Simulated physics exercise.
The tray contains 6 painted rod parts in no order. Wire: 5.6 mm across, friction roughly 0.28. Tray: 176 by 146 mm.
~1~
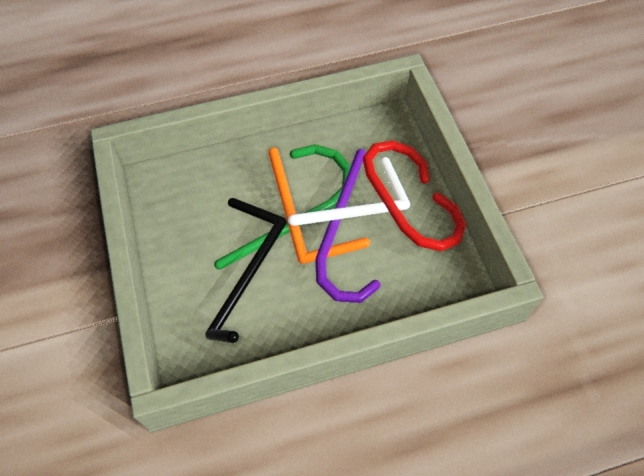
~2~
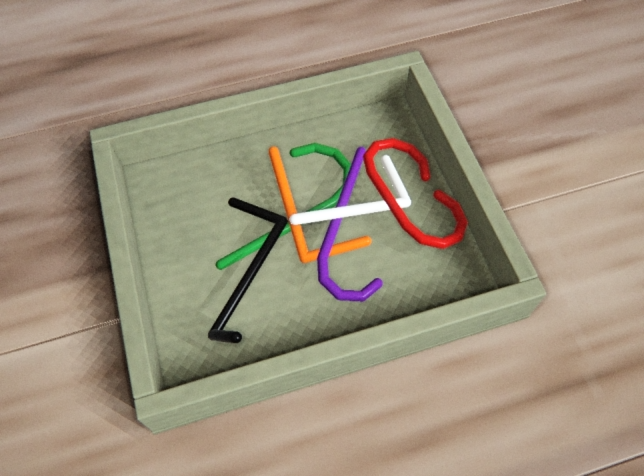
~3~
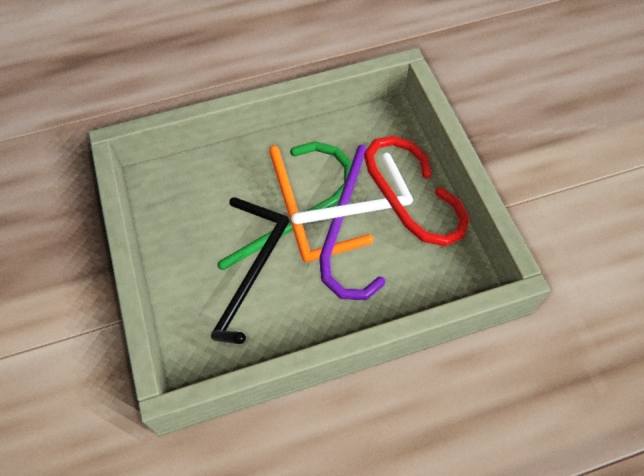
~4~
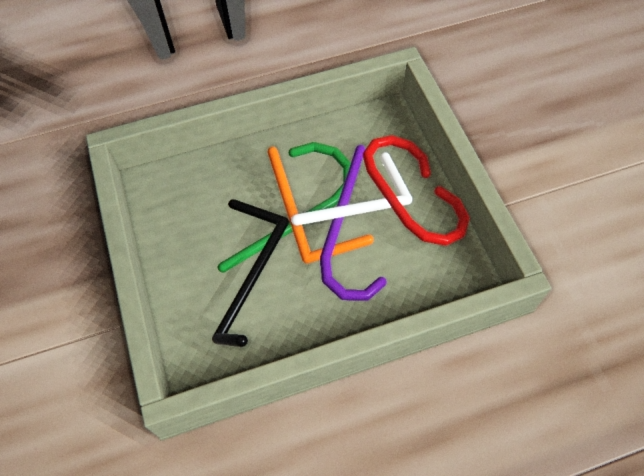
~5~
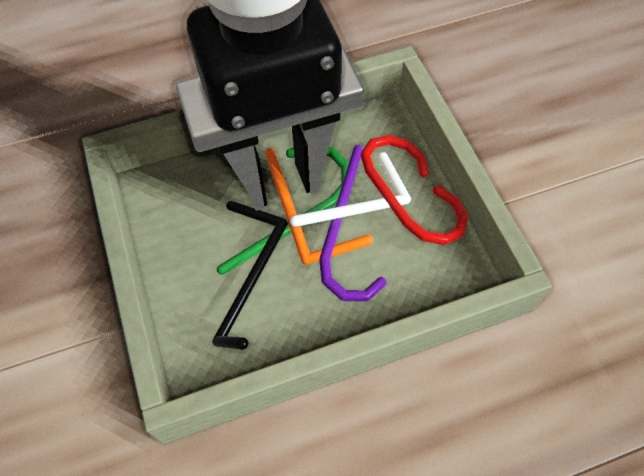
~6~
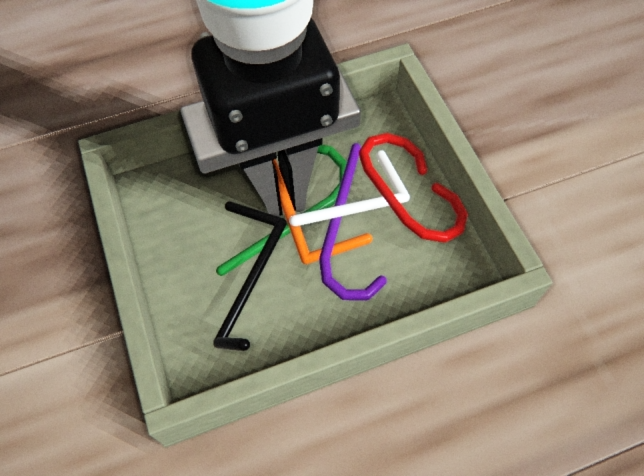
Robot gripper descending into a green tray of tangled coloured hooks and bent rods, closing its fingers on the orange one.
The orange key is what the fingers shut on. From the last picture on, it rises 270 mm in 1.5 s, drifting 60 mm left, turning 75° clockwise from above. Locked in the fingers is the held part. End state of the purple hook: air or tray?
Air.
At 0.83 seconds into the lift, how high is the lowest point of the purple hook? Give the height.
Roughly 80 mm.
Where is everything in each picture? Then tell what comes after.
Fingers out of view, 226 mm above the grip; purple hook from (375, 285) to (361, 154), passing under white key; orange key from (365, 243) to (273, 152), passing under white key, in the first frame.
Fingers out of view, 226 mm above the grip; purple hook from (377, 283) to (361, 152), passing under white key; black crank from (236, 337) to (233, 202), in the second frame.
Fingers out of view, 211 mm above the grip; green hook from (295, 152) to (223, 265); orange key from (368, 239) to (274, 151), passing under white key, in the third frame.
Fingers (191, 7) 113 mm above the grip; white key from (385, 158) to (297, 220), passing over orange key, over purple hook; red hook from (426, 173) to (439, 191), in the fourth frame.
Fingers (280, 173) 14 mm above the grip, in the fifth frame.
Fingers (281, 188) closed on the orange key; purple hook from (381, 281) to (356, 148); orange key from (367, 239) to (268, 153), in the sixth frame.
Then, 0.45 s into the lift, lowest point more than 20 mm over the tray floor, orange key 58 mm.
Then, 0.83 s into the lift, lowest point more than 20 mm over the tray floor, orange key 159 mm, purple hook 77 mm.
Then, 1.50 s into the lift, lowest point more than 20 mm over the tray floor, orange key 273 mm, purple hook 189 mm.
Finally, hanging orange key 273 mm, purple hook 191 mm; the other 4 are down.
